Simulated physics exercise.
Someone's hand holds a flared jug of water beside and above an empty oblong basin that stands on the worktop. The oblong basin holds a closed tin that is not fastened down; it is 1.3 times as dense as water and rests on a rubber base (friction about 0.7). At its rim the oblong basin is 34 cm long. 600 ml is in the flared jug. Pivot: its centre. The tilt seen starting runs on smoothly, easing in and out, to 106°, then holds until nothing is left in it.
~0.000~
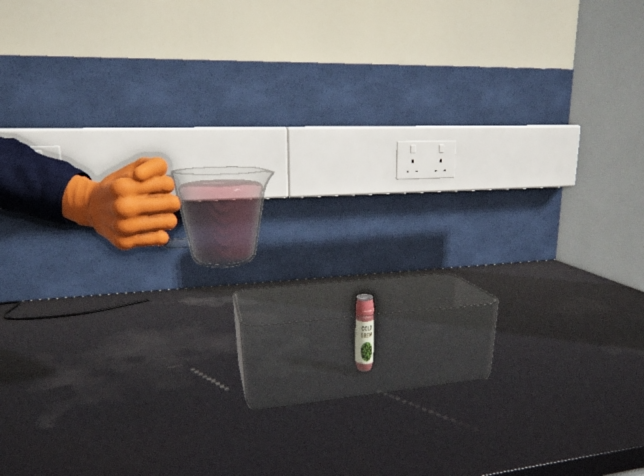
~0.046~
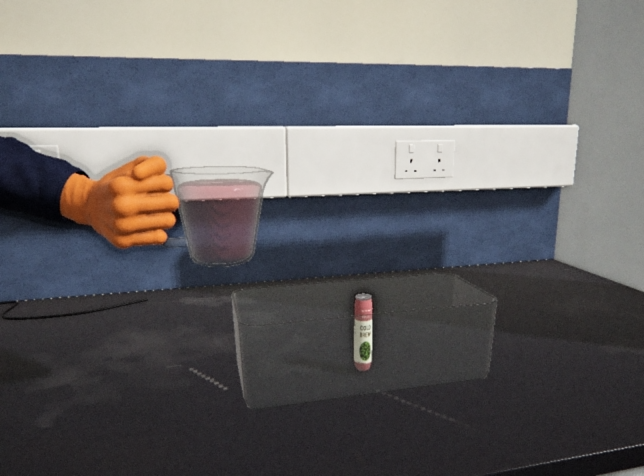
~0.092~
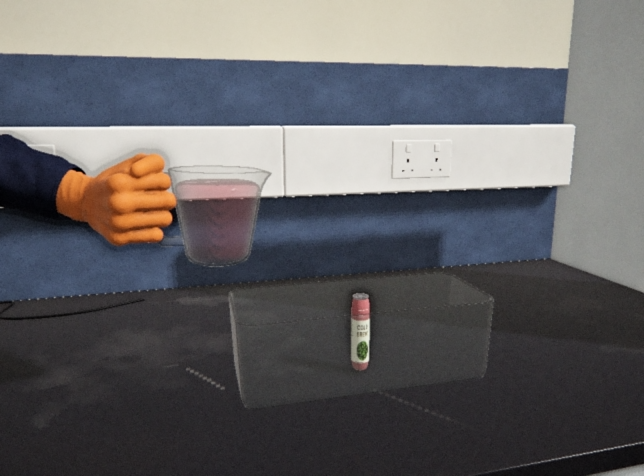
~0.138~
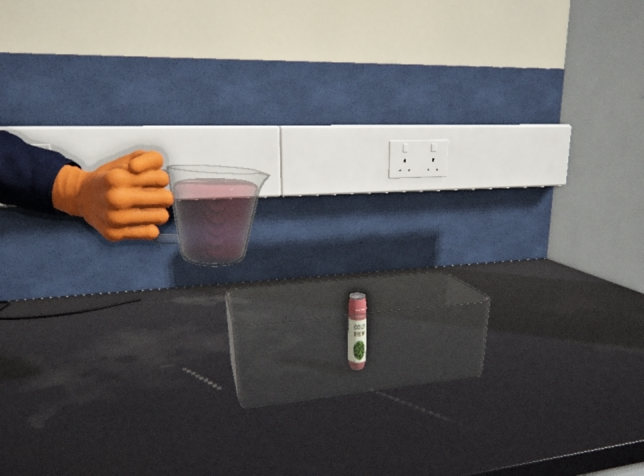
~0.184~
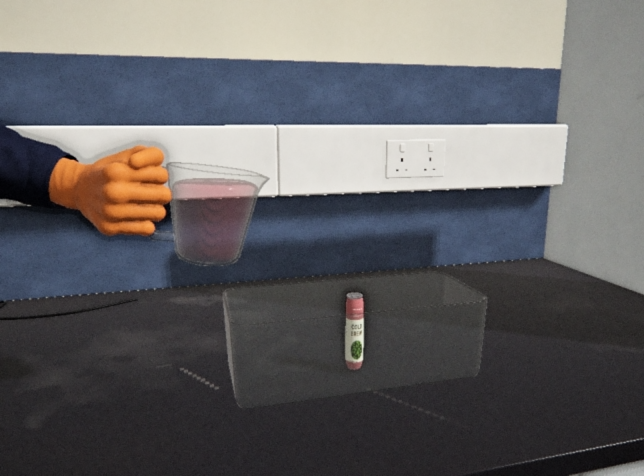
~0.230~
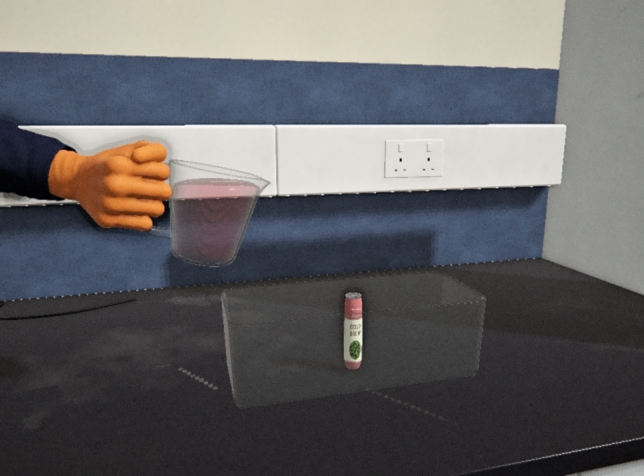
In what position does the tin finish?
It finishes upright.
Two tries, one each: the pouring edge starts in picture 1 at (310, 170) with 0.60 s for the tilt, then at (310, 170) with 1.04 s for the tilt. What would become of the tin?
In the first try it comes down; in the second it comes down.
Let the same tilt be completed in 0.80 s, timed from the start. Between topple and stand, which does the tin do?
Then it holds its balance.
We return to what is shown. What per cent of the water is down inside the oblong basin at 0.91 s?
About 72 %.
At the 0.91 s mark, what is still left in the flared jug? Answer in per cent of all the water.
Remaining share: Approx. 14 %.
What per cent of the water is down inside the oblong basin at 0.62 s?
Near 10 in a hundred.
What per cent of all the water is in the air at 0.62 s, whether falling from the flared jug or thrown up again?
About 22 per cent.
After 0.62 s the tilt is 69° and 70 per cent is still to pour; the tin stands where it began.
After 0.91 s the tilt is 102° and 14 per cent is still to pour; the tin stands where it began.
After 1.21 s the tilt is 106° and 0 per cent is still to pour; the tin stands where it began.
After 1.54 s the tilt is 106° and 0 per cent is still to pour; the tin stands where it began.
In the end the tin stands where it began.
